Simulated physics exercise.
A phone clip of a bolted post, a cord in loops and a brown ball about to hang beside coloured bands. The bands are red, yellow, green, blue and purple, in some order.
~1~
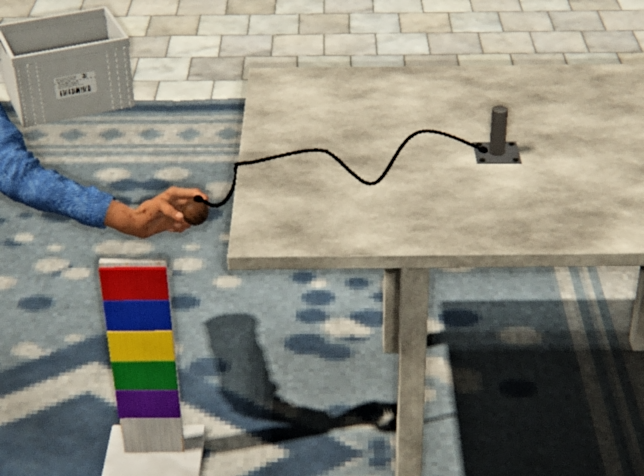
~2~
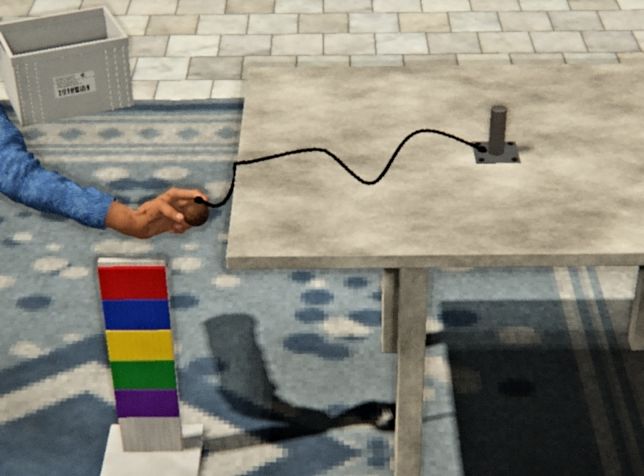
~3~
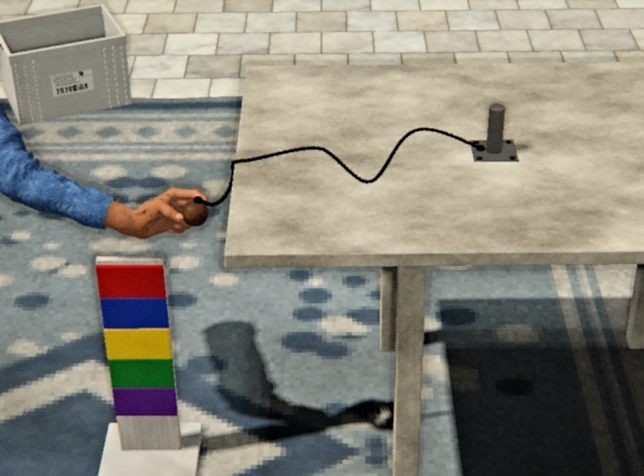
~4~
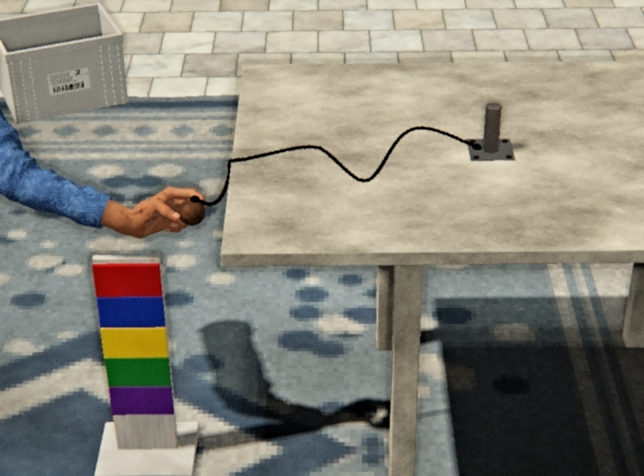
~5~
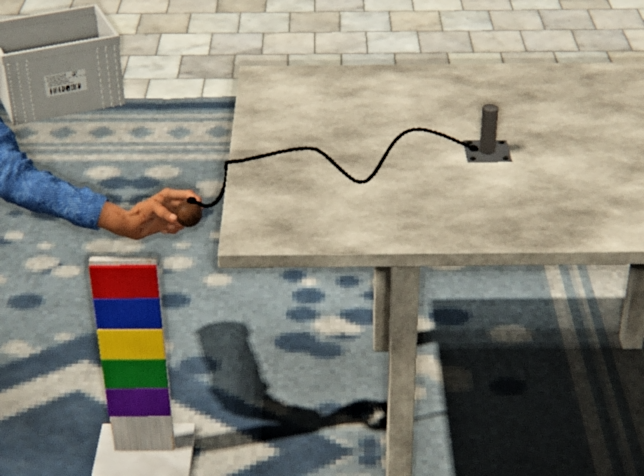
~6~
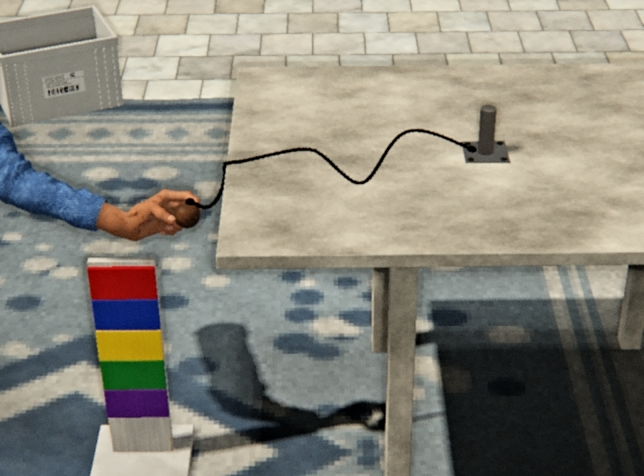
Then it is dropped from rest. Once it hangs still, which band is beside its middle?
At yellow.
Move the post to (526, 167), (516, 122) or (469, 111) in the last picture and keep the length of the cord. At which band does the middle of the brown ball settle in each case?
Taking them in turn: Blue; blue; yellow.
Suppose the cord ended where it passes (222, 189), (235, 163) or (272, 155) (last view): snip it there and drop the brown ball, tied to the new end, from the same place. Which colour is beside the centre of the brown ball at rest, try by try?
In that order: Blue; red; higher than all five.
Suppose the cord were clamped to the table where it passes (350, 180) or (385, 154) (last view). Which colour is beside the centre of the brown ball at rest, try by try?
Try by try: Red; blue.
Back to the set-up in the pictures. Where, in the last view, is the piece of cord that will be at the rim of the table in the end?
Near (332, 164).
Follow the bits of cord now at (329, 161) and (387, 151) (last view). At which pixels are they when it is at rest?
About (226, 172), and the other about (346, 159).
Soon after, ball near (258, 330); level with yellow.
After that, ball near (219, 340); level with yellow.
In the end, ball near (234, 339); level with yellow. Its centre hangs level with the yellow band.
